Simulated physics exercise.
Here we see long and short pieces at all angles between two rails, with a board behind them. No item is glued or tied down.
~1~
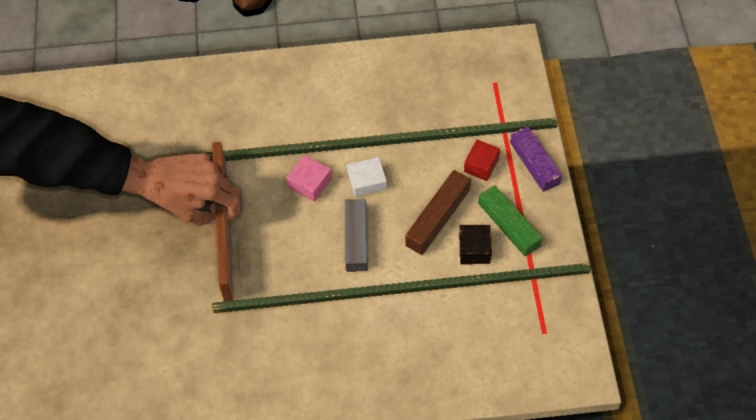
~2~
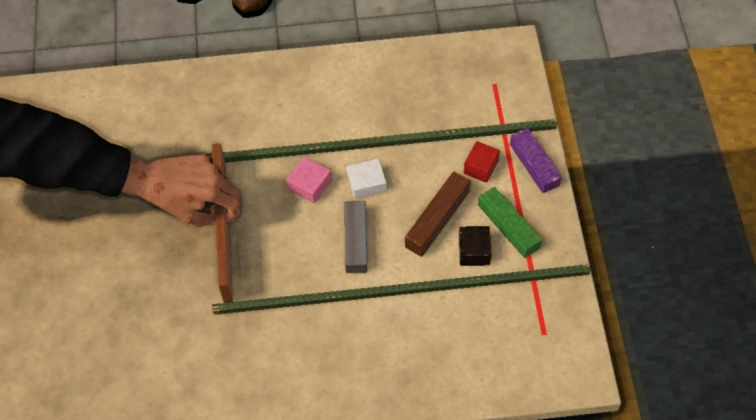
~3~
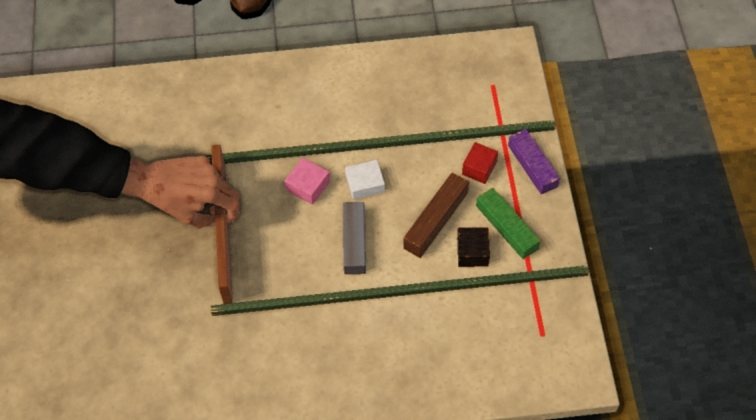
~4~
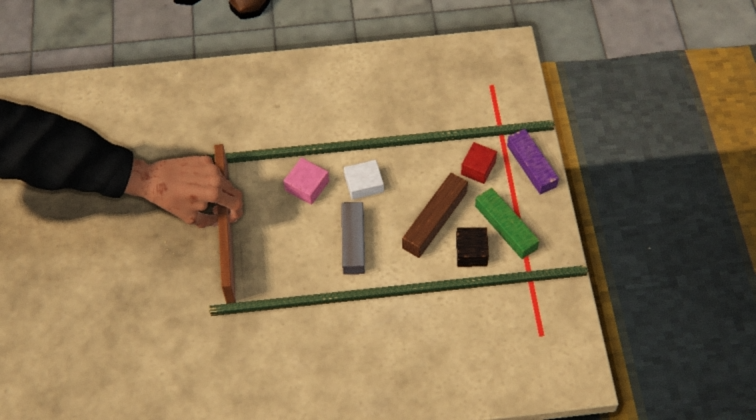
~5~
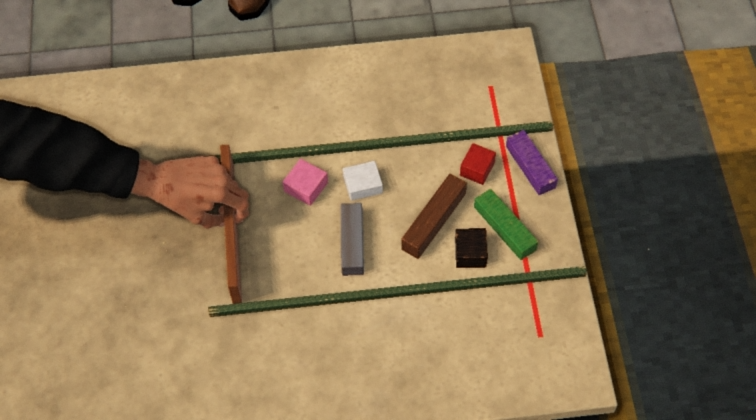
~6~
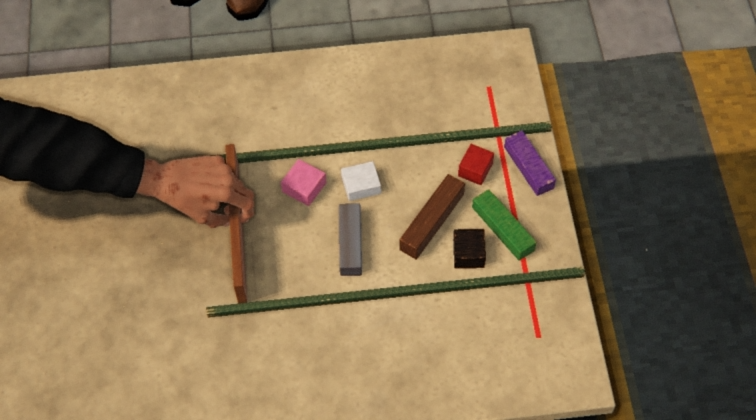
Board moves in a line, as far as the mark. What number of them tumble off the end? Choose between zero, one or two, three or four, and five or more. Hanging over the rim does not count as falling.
The count is three or four.
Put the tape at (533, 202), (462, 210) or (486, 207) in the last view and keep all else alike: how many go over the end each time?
Counts per try: 6; 0; 1.
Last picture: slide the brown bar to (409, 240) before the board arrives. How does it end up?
I reckon from there it stays aboard.
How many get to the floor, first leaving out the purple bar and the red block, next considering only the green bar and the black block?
Count of fallen: 1 / 2.
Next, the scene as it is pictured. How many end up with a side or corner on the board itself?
It adds up to 2.
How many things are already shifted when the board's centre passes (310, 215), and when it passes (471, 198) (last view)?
By the first moment it's 2, by the second it's 8.
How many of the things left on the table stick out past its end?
That would be 3.
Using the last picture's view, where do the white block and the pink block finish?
Middles: Around (552, 154) and around (519, 150).
Early on, none off yet; purple bar at rest near (530, 163); green bar at rest near (504, 225); red block at rest near (476, 164).
A while later, none off yet; purple bar at rest near (530, 163); green bar at rest near (504, 224); red block at rest near (479, 164).
Further along, none off yet; purple bar travelled a little near (565, 157); green bar travelled about its own width near (561, 228); red block travelled well along near (542, 154).
Finally, the number that fall off is three or four; lost, red block, green bar and purple bar.
